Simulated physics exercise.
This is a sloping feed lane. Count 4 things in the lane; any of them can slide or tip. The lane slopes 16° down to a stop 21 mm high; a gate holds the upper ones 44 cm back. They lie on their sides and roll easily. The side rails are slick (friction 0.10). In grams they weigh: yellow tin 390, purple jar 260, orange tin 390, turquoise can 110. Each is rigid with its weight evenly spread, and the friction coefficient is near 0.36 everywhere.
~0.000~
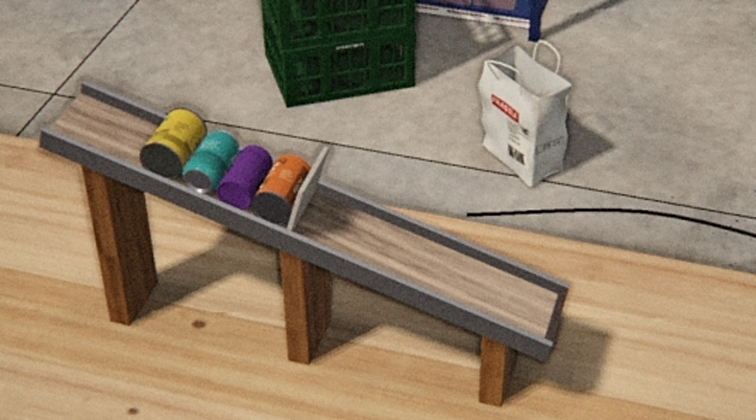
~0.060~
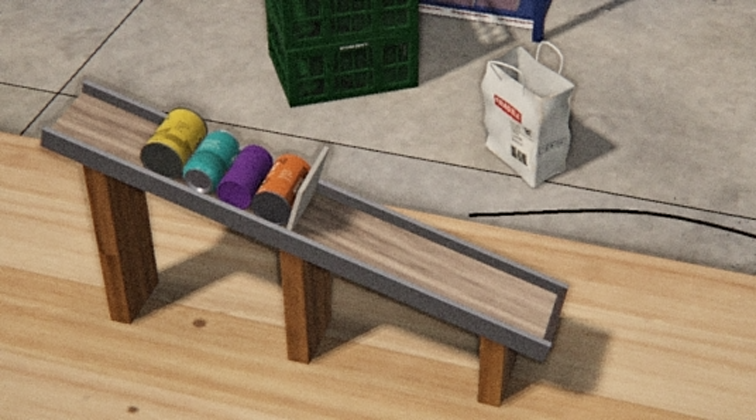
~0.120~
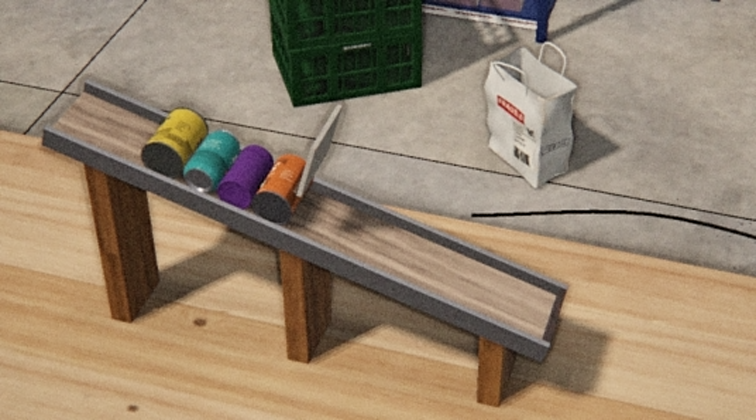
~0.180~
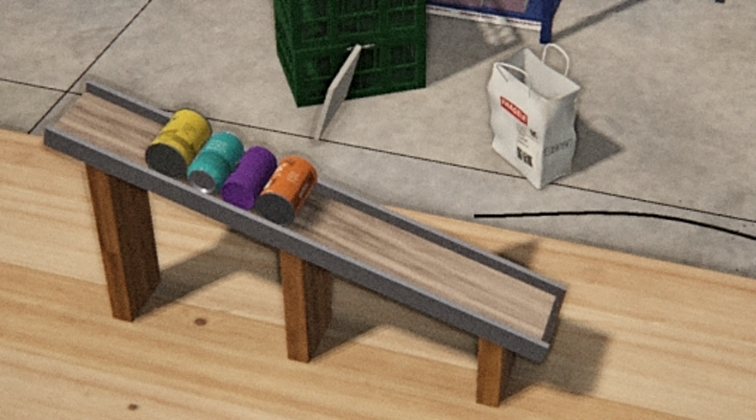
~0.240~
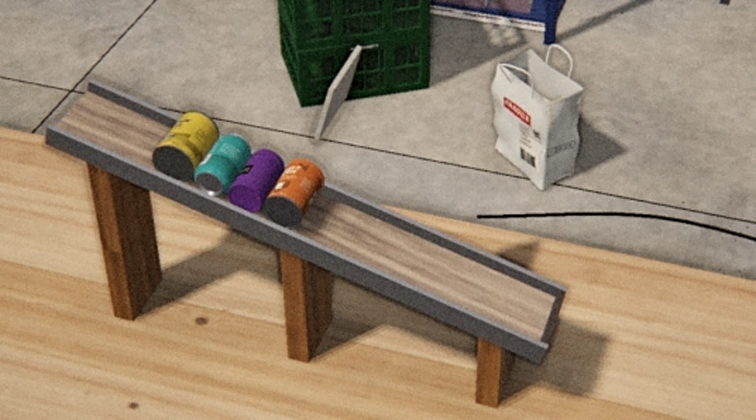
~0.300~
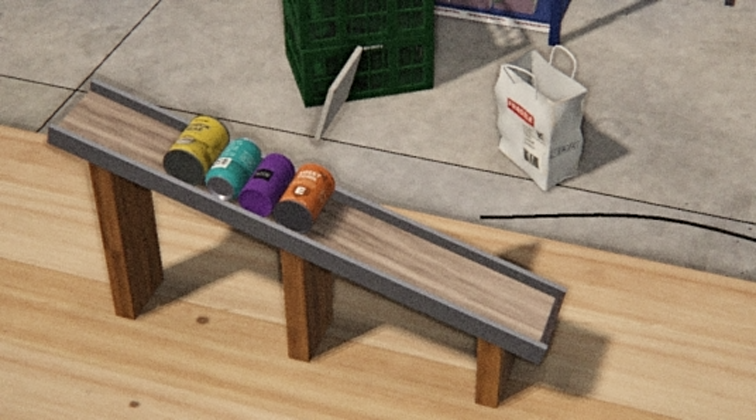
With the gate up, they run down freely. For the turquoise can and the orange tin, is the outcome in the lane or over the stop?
The turquoise can is caught by the stop and the orange tin goes over the stop.
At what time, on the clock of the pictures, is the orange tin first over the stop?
Near 0.9 s.
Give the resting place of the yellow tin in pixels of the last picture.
Around (498, 285).
Around 0.70 s, leader 13 cm from the stop; orange tin near (461, 269); turquoise can near (386, 237).
Around 0.90 s, orange tin near (564, 304); turquoise can near (489, 282).
Finally (1.6 s), over the stop, purple jar and orange tin; the other 2 in the lane. In the last view, turquoise can near (536, 304).
